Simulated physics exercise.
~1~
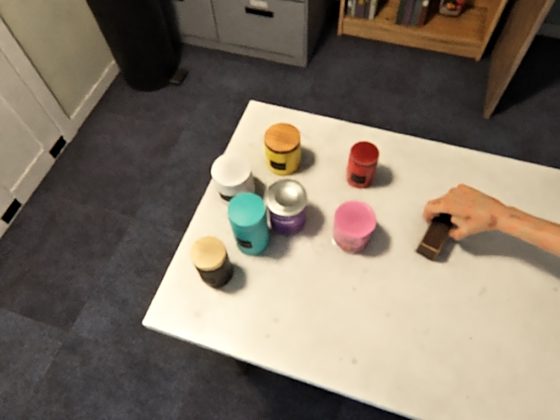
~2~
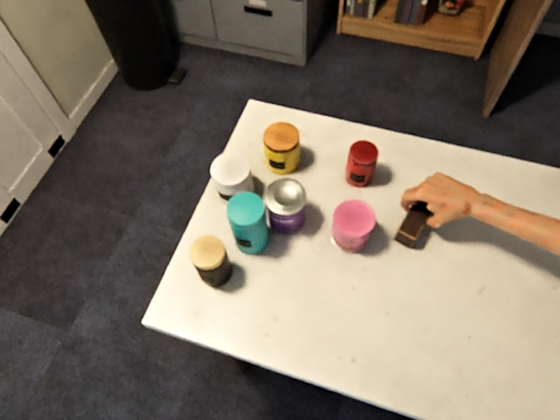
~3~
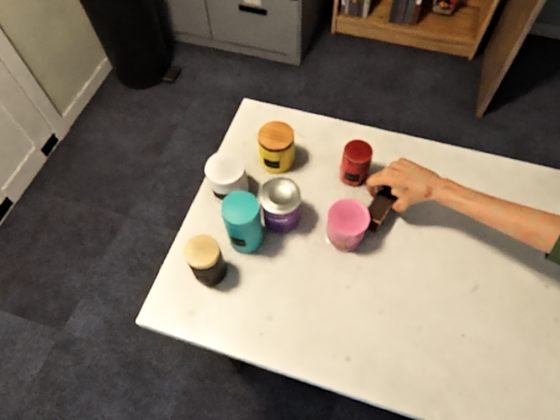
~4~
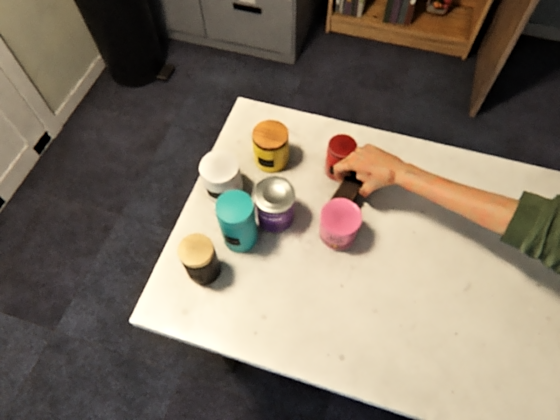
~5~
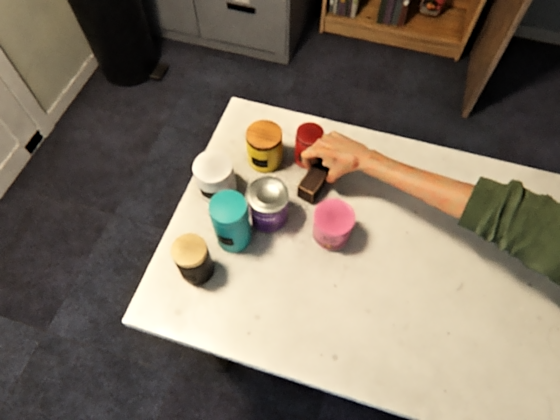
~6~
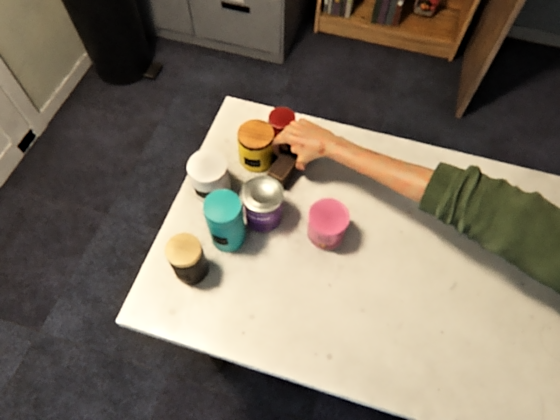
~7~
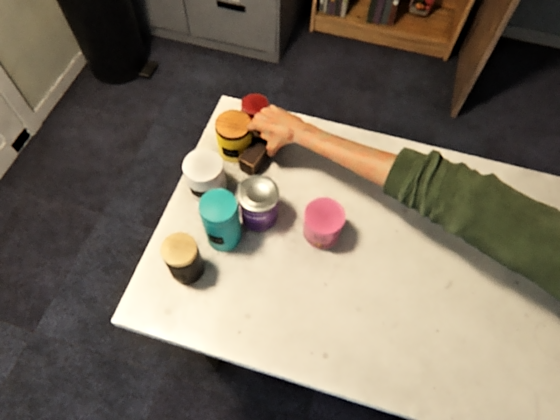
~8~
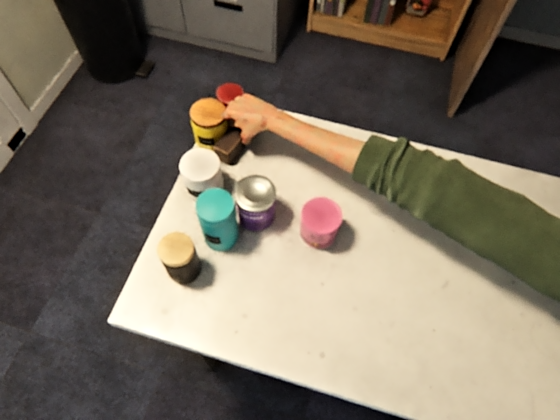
A hand slides a dark block left, pushing the red jar and then the yellow jar.
